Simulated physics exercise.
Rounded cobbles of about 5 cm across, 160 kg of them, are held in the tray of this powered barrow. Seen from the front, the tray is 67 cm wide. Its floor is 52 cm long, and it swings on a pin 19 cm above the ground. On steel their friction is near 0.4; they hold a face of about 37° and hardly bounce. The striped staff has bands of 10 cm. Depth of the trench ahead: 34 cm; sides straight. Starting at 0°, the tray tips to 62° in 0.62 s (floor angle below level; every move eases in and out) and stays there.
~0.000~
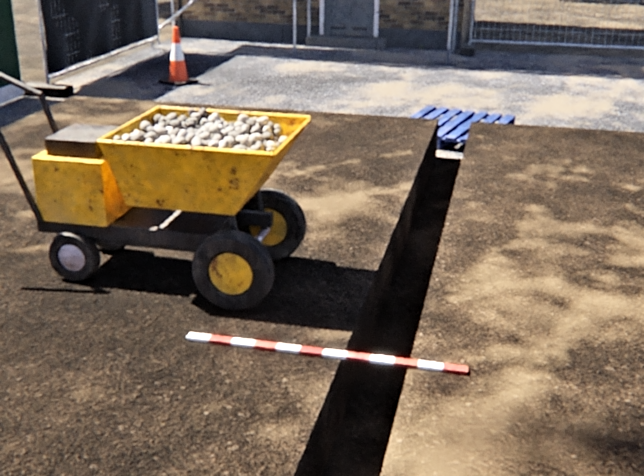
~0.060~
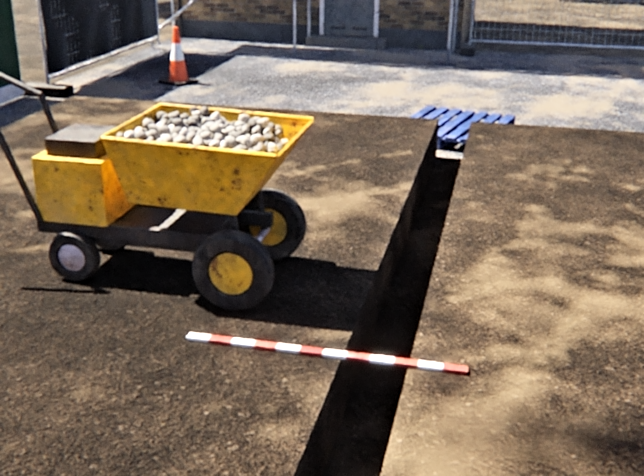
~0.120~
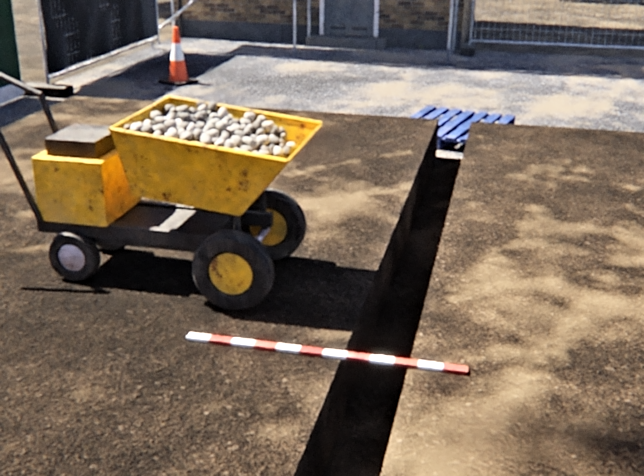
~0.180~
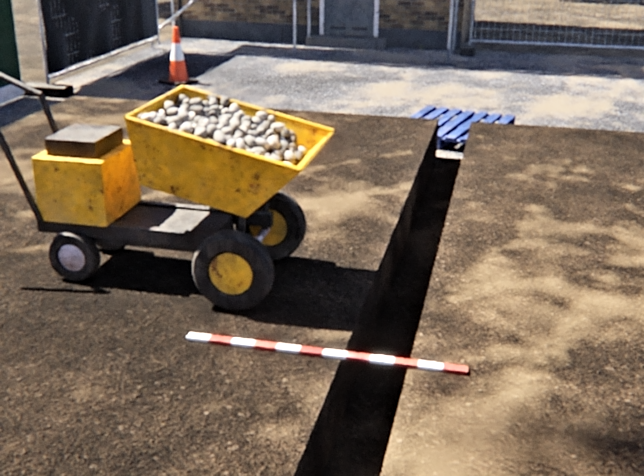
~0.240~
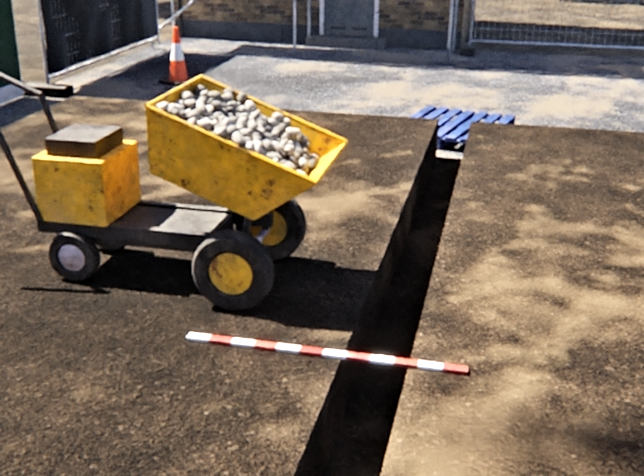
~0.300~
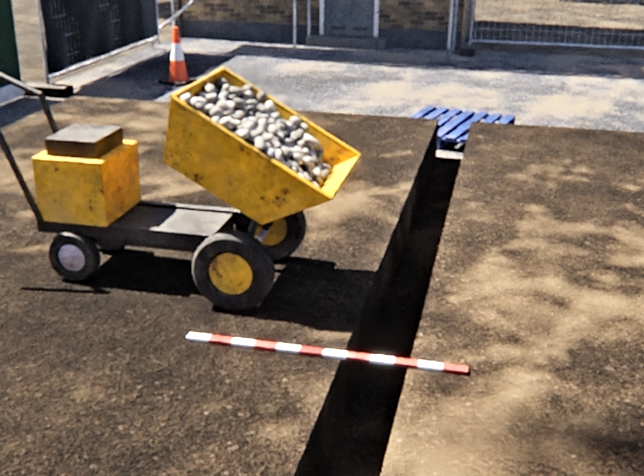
At the start, a yellow powered barrow stands left of a straight, narrow trench, its level tray heaped with grey rounded stones. The tray then swings up at the back, slightly at first and then further, until it slopes steeply down to the right, while the wheels stay still.
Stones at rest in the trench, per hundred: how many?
Approx. 38 %.
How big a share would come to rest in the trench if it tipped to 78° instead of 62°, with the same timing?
Around 60 per cent would finish in the trench.
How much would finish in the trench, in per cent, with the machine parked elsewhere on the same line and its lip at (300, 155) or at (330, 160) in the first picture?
First place: Near 20%; second place: Near 10%.
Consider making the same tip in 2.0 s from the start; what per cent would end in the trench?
Something close to 60 per cent.
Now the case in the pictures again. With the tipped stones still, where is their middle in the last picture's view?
Their centre sits close to (419, 330).
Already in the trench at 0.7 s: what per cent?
By then, around 15 percent.
After 0.5 s the floor is at 52°; 100 % in the tray; the foremost stones are at (349, 211).
After 0.7 s the floor is at 62°; 81 % in the tray, 16 % in the trench, 3 % past the trench; the foremost stones are at (441, 295).
After 1.1 s the floor is at 62°; 42 % in the tray, 22 % in the trench, 36 % past the trench; the foremost stones are at (598, 316).
After 3.0 s the floor is at 62°; 26 % in the tray, 38 % in the trench, 36 % past the trench; the foremost stones are past the picture's edge.
